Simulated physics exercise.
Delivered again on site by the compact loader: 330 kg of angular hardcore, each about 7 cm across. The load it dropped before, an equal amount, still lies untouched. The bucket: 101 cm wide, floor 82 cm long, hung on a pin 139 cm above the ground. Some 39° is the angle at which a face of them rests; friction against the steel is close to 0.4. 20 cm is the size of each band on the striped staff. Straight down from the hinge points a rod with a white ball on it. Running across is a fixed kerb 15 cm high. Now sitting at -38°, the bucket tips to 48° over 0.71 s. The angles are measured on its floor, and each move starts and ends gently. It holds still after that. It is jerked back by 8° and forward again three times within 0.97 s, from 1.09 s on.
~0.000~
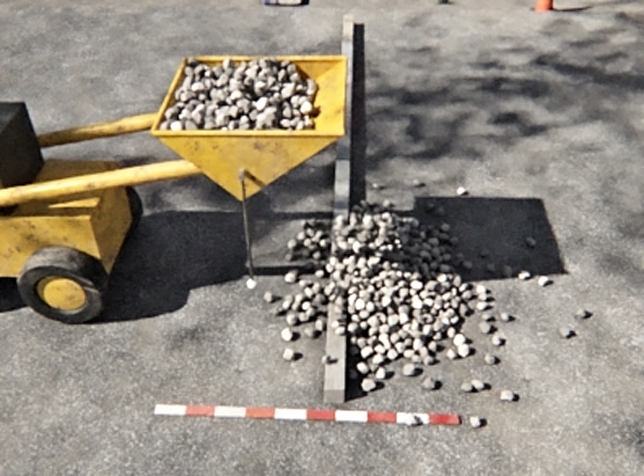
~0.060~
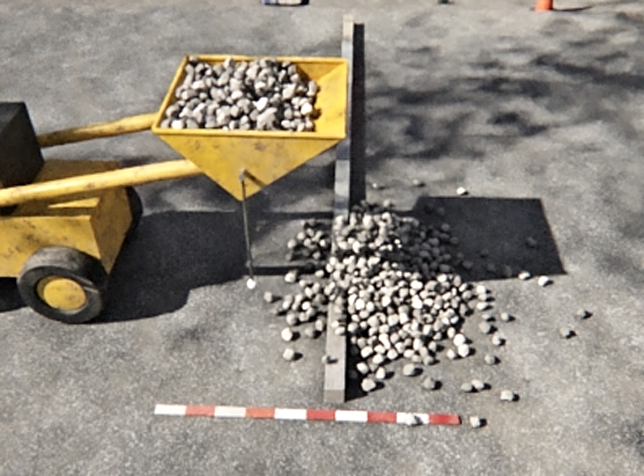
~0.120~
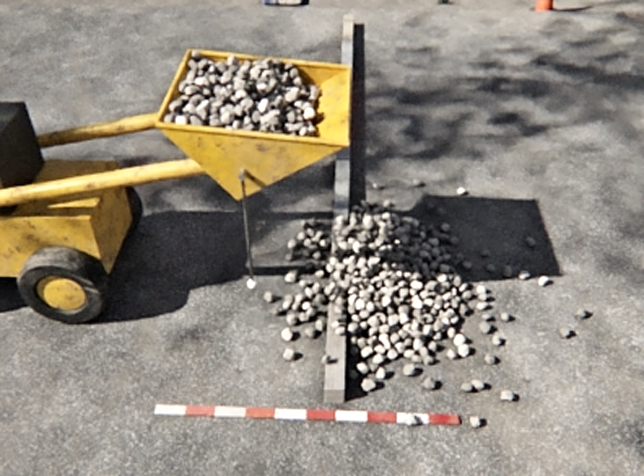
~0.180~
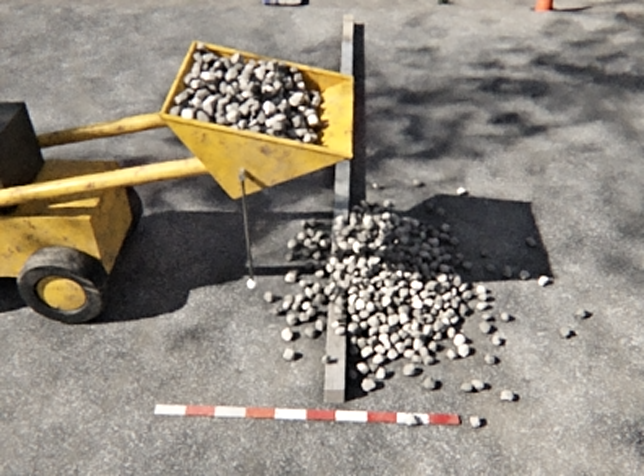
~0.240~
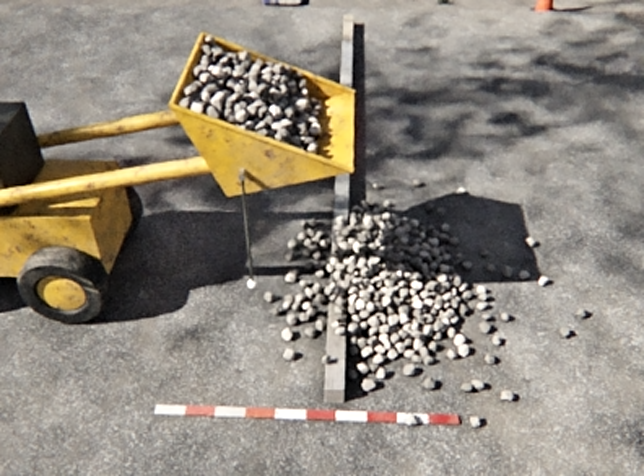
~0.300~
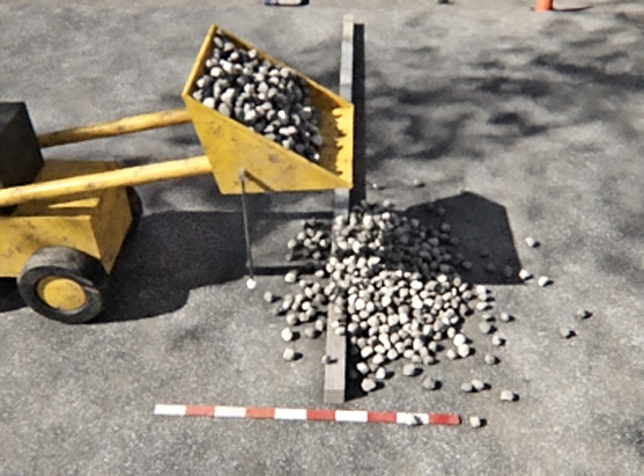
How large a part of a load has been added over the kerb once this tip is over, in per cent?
Around 66 per cent is added.
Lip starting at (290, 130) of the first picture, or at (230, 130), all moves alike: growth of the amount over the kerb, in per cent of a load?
I'd expect near 20 per cent first and near 0 per cent next.
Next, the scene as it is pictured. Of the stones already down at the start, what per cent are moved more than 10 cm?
Estimate: 5 %, roughly.
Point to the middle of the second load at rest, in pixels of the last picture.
They end up centred around (366, 268).
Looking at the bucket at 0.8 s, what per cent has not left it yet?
That works out to about 60 %.
After 0.5 s the floor is at 34°; in per cent of one load, 100 in the bucket, 11 on this side of the kerb, 89 over the kerb; the foremost stones are at (530, 286).
After 0.8 s the floor is at 48°; in per cent of one load, 62 in the bucket, 45 on this side of the kerb, 93 over the kerb; the foremost stones are at (530, 286).
After 2.5 s the floor is at 48°; in per cent of one load, 0 in the bucket, 45 on this side of the kerb, 155 over the kerb; the foremost stones are at (541, 281).
After 5.1 s the floor is at 48°; in per cent of one load, 0 in the bucket, 45 on this side of the kerb, 155 over the kerb; the foremost stones are at (541, 281). Net gain over the kerb, 66.
